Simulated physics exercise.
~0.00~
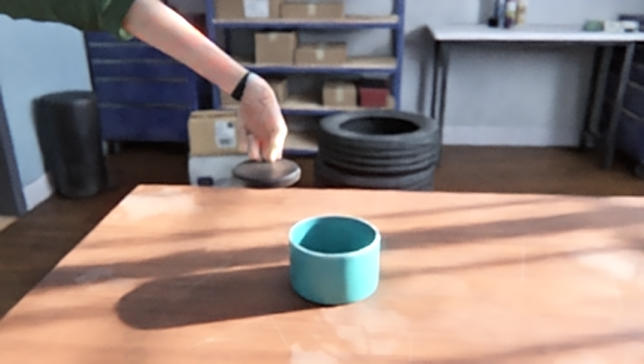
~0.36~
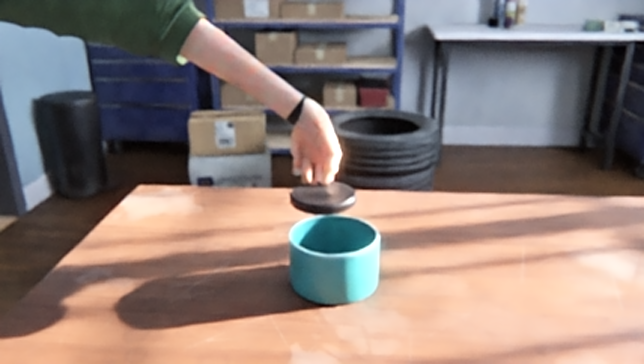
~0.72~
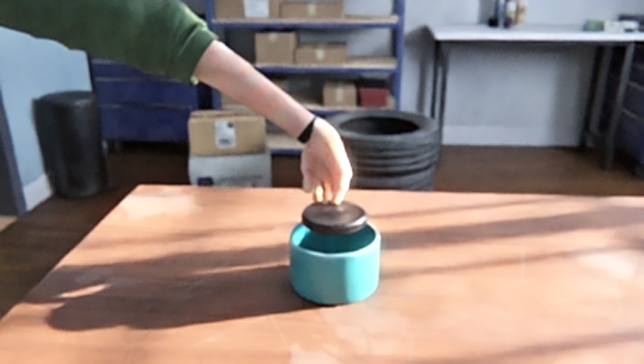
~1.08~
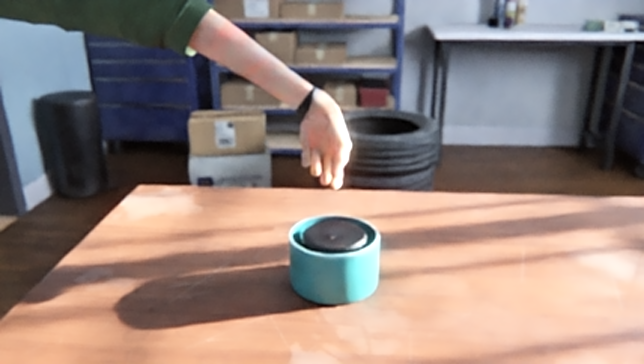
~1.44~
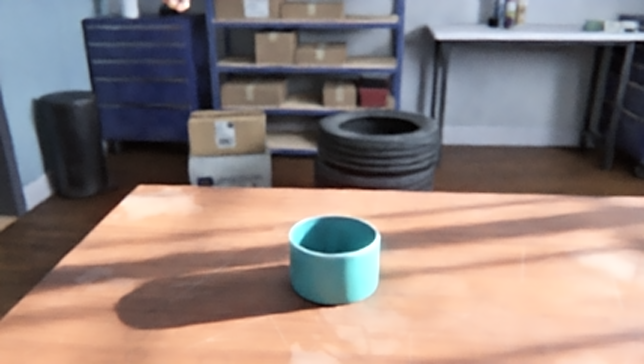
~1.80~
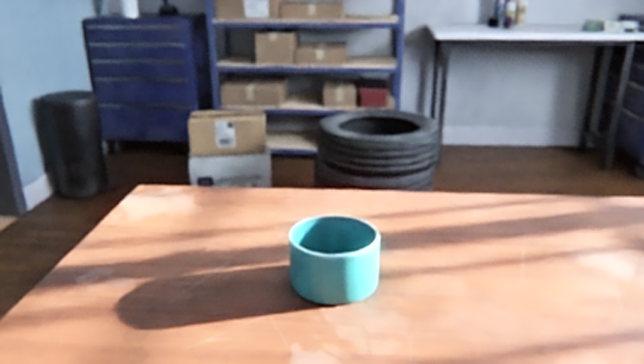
In a sunlit workshop, a hand lowering a black coaster over a teal container and letting go, the coaster dropping inside.
